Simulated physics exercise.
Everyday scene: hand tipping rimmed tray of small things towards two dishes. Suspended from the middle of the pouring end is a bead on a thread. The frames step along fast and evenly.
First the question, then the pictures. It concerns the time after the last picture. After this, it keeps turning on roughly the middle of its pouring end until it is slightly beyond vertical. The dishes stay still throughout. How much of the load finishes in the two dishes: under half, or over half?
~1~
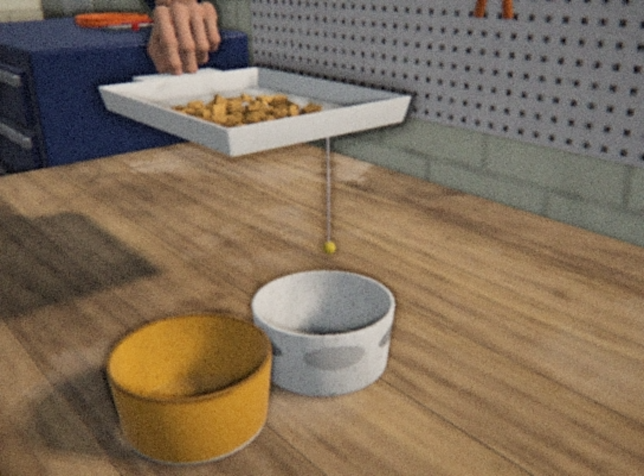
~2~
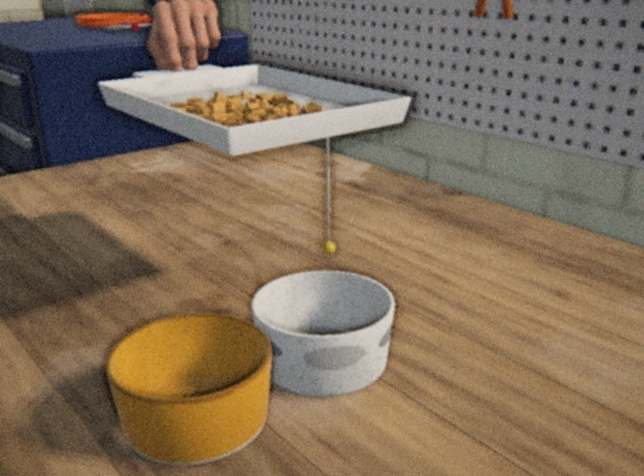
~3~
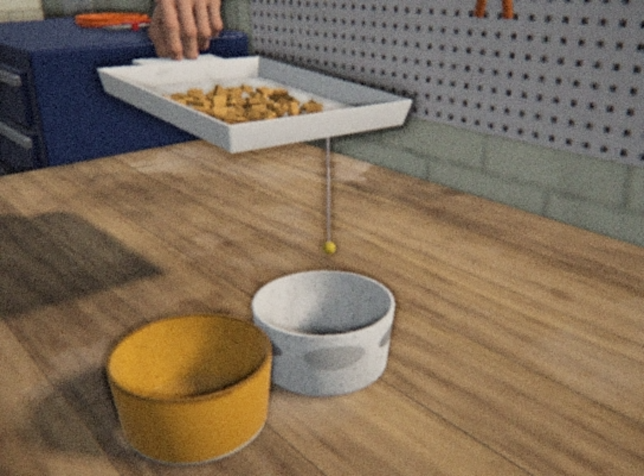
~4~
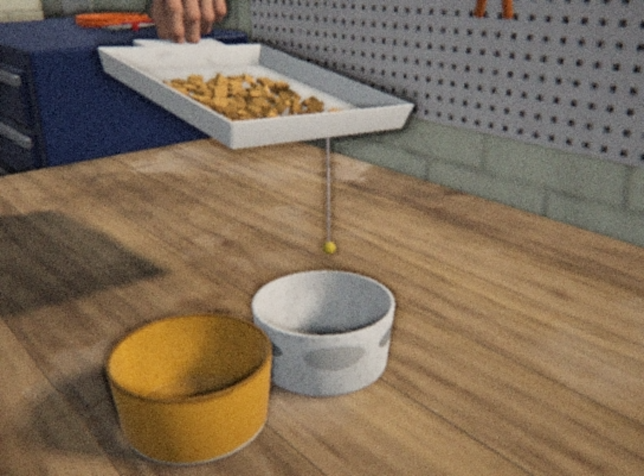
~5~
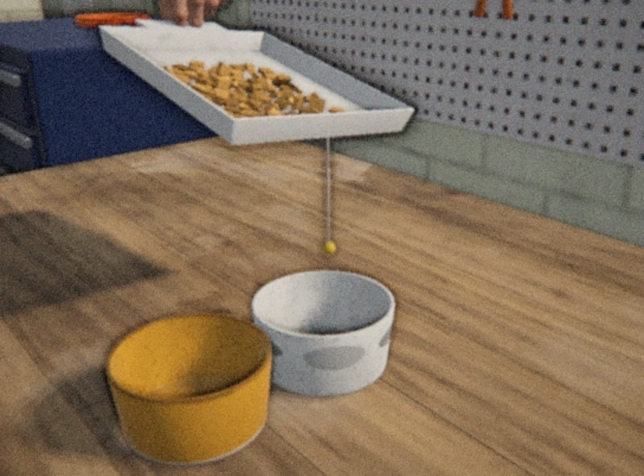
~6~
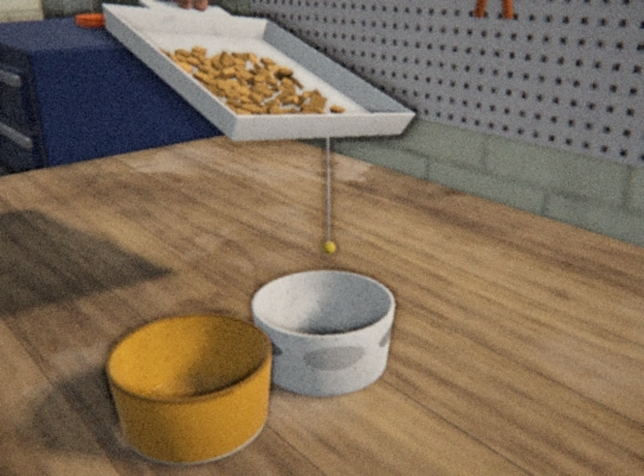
Under half.
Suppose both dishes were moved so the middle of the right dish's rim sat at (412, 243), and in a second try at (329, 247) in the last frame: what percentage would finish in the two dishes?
It comes to near 70 per cent the first time and near 10 per cent the second time.
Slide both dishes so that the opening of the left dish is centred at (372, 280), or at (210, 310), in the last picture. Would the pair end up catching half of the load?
Result, first place: Exceeding half; second place: Not as much as half.
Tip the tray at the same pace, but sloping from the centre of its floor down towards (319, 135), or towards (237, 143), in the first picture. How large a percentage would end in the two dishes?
Shares: 70 %, then 30 %.
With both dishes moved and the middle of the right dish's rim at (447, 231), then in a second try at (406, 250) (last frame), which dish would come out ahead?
Trial one goes to the one to the left, trial two to the one to the right.
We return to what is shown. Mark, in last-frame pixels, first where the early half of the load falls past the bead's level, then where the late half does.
(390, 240), then (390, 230).
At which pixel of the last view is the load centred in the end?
Close to (407, 305) in the last view.
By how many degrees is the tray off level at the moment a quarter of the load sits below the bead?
Near 110 degrees.
Shortly afterwards, tray tipped steeply; the whole lot on the tray.
Next, tray tipped past a quarter turn; near two thirds on the tray; a little outside both; a little in the air.
Some moments later, tray tipped past a quarter turn; a little in the right dish; all but a few outside both.
In the end, tray tipped past a quarter turn; none at all in the left dish; a little in the right dish; all but a few outside both.
